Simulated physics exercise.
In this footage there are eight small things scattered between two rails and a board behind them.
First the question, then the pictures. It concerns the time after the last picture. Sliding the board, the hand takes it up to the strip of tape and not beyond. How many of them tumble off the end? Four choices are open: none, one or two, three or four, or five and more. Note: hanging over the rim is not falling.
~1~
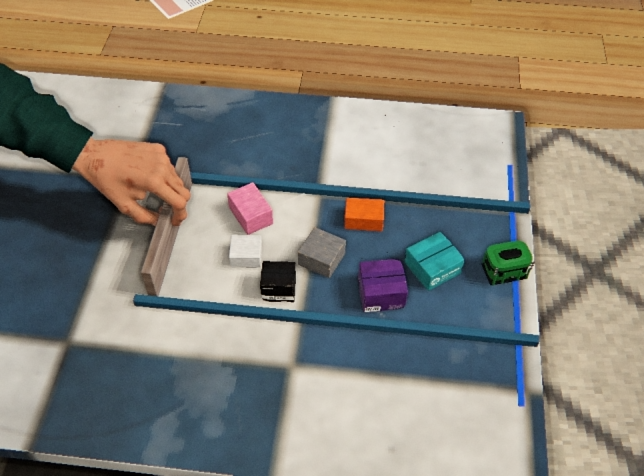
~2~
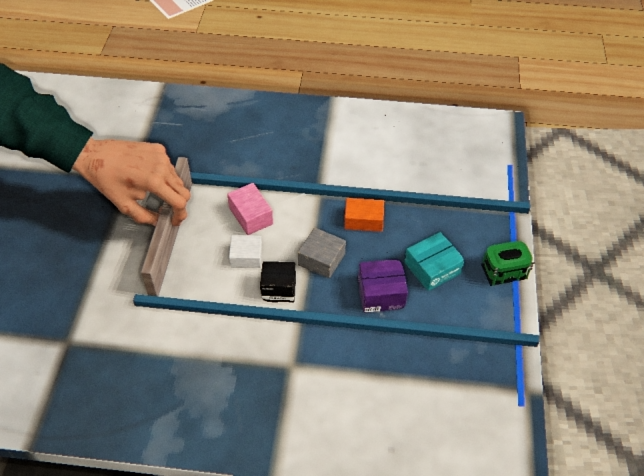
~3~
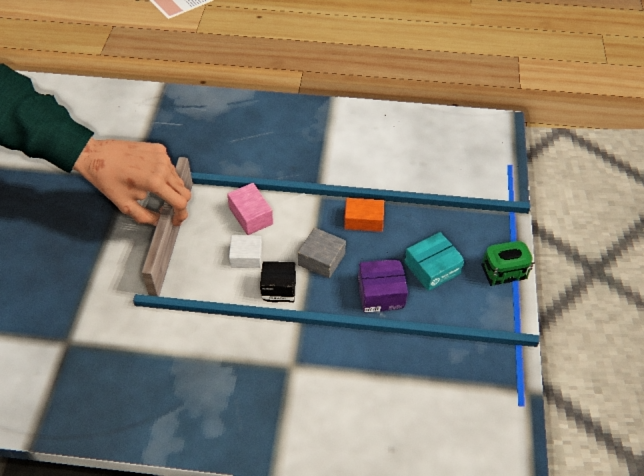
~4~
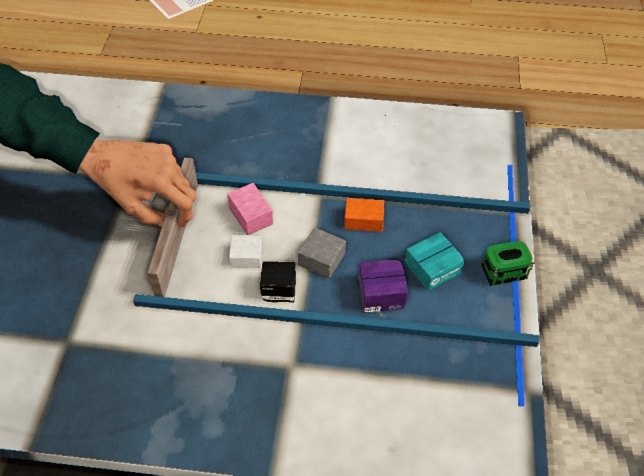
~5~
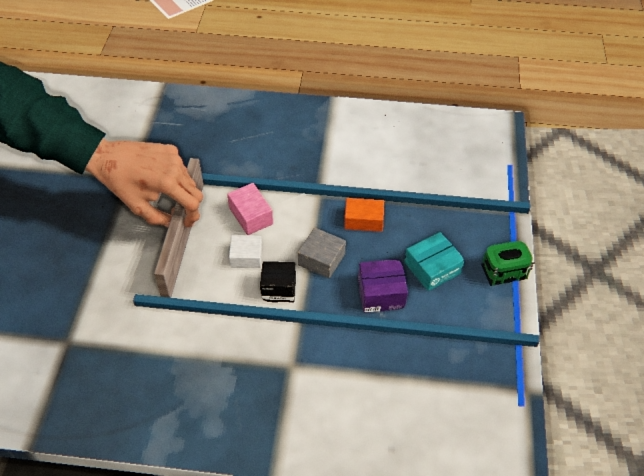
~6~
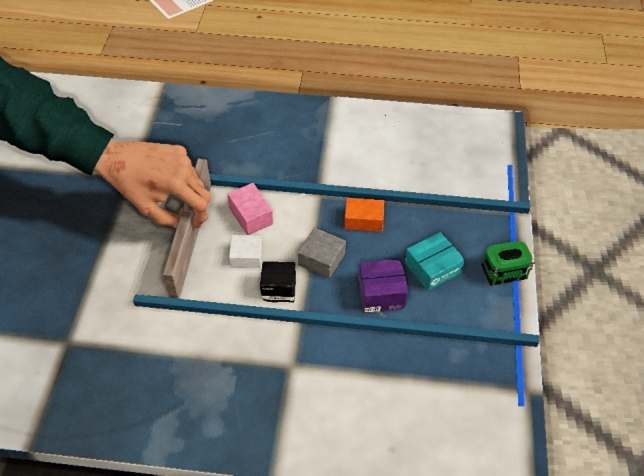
Of those, five and more.
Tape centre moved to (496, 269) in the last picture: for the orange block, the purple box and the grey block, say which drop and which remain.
The orange block slips off, the purple box slips off and the grey block slips off.
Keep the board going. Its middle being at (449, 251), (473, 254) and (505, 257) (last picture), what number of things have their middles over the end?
The numbers past the end are 2, 2 and 5.
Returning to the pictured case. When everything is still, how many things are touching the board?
The number is 3.
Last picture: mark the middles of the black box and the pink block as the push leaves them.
Final positions - black box around (536, 308), pink block around (531, 241).
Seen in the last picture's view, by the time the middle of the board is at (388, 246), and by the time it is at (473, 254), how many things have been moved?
Respectively 8 and 8.
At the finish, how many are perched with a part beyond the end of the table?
3 of them.
Soon after, none off yet; green case at rest near (507, 263); turquoise box at rest near (434, 261); purple box at rest near (383, 287).
In the end, the number that fall off is five or more; gone, grey block, orange block, purple box, turquoise box and green case.
